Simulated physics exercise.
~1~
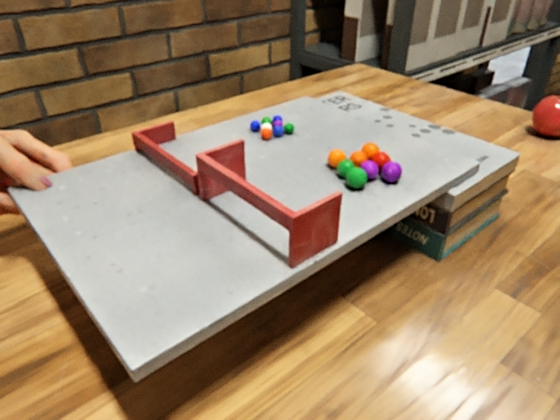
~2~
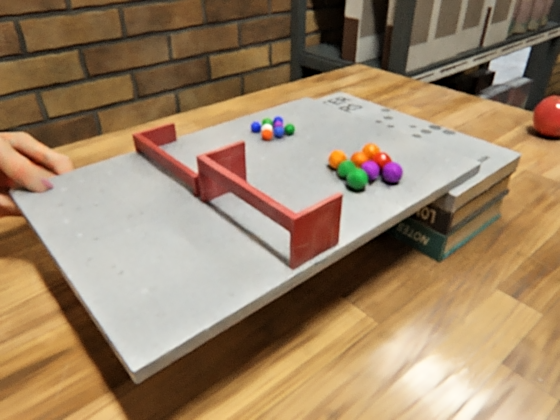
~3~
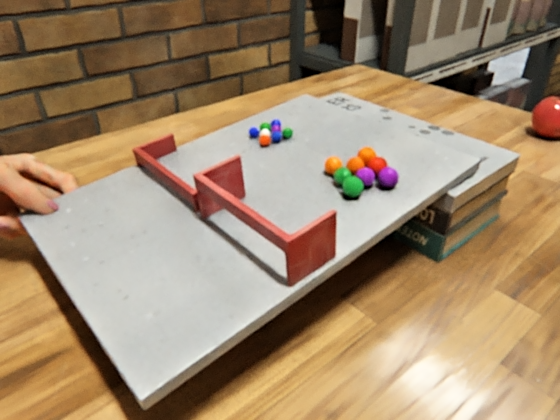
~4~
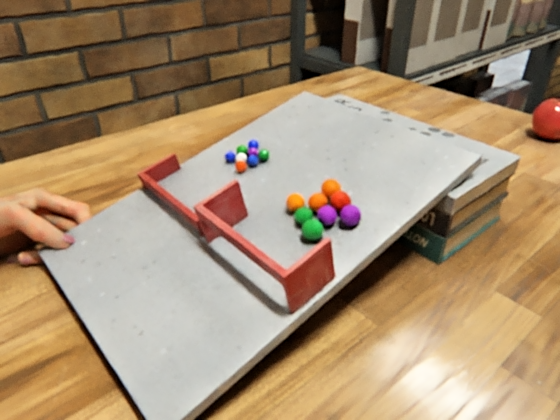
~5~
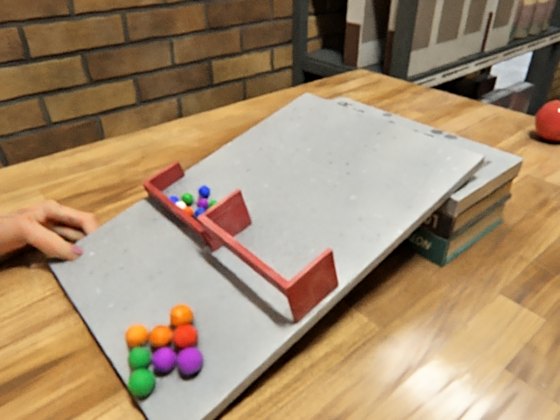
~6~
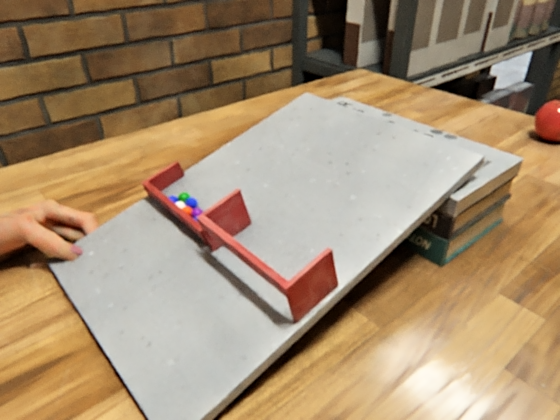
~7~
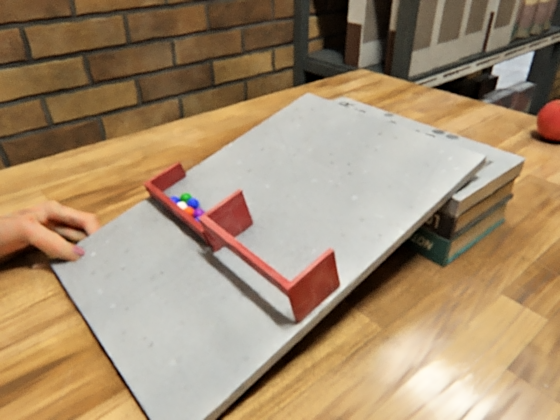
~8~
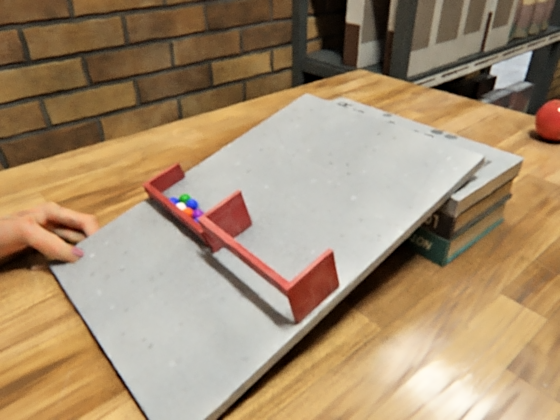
A hand lowered its end of a grey board propped on books, and two clusters of colourful balls rolled down toward red barriers; the nearer, larger balls passed under theirs and out of view, while the smaller ones stayed caught behind theirs.
